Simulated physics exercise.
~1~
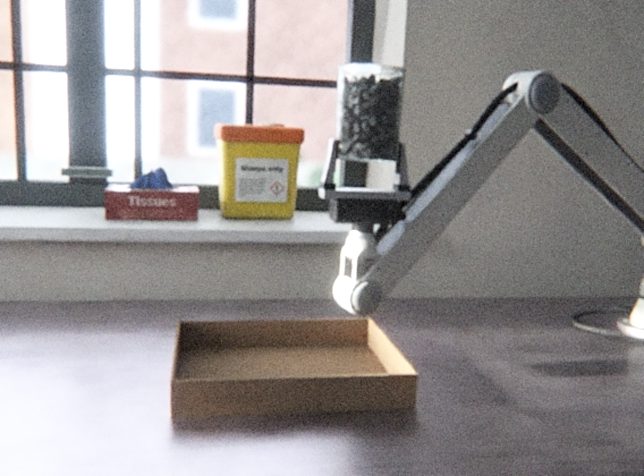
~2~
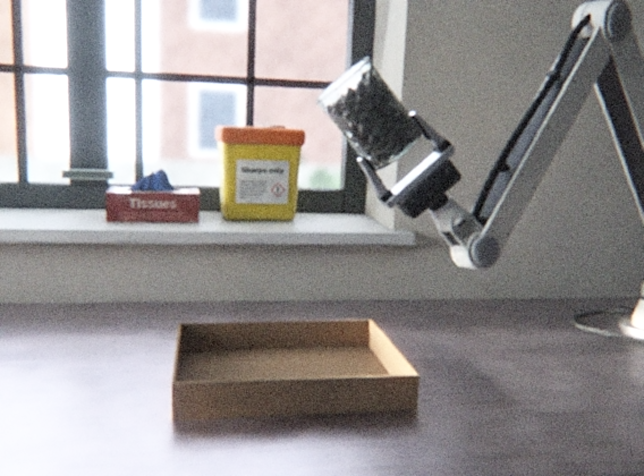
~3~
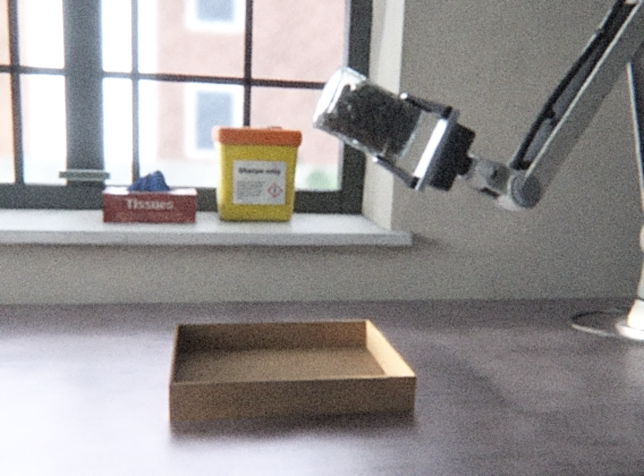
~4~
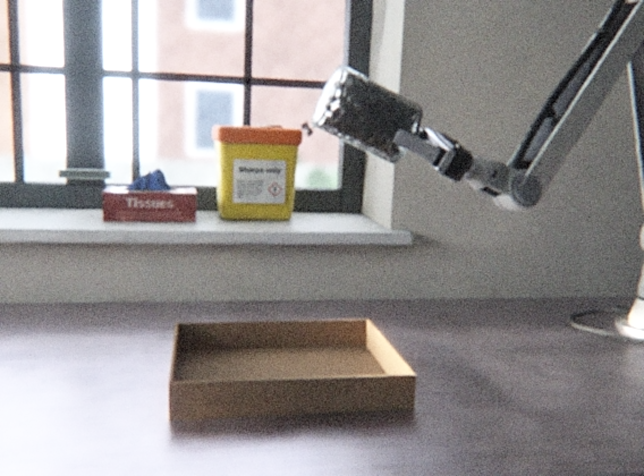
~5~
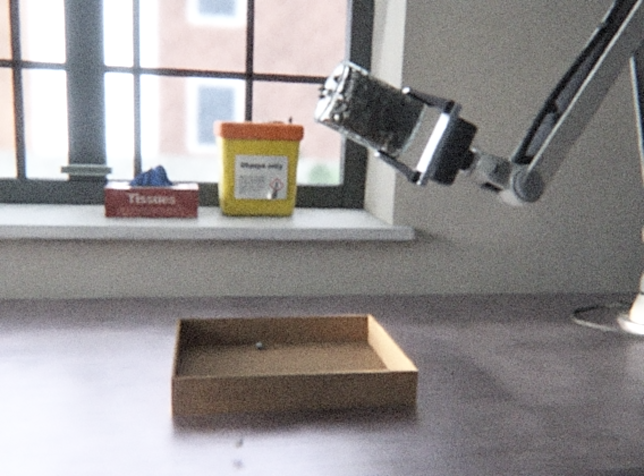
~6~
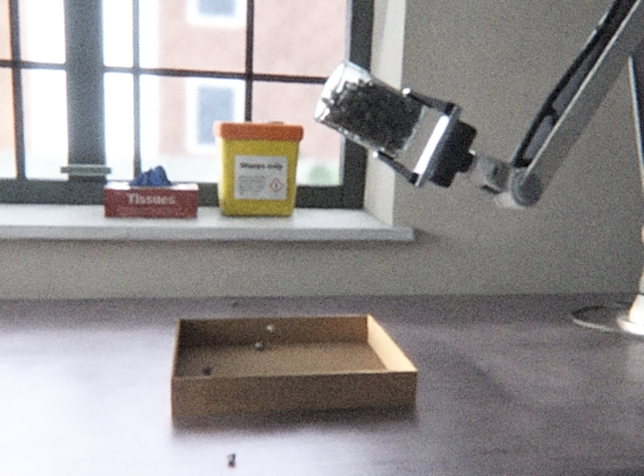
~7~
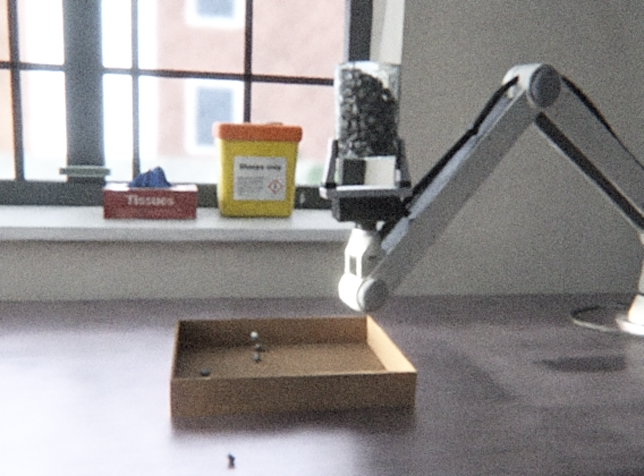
The video shows a robot arm holding a clear beaker of dark pebbles near a shallow tray, drawing it back to the right, tipping and spinning it, then returning it upright, with a few pebbles in the tray, at least one on the table and most still inside.
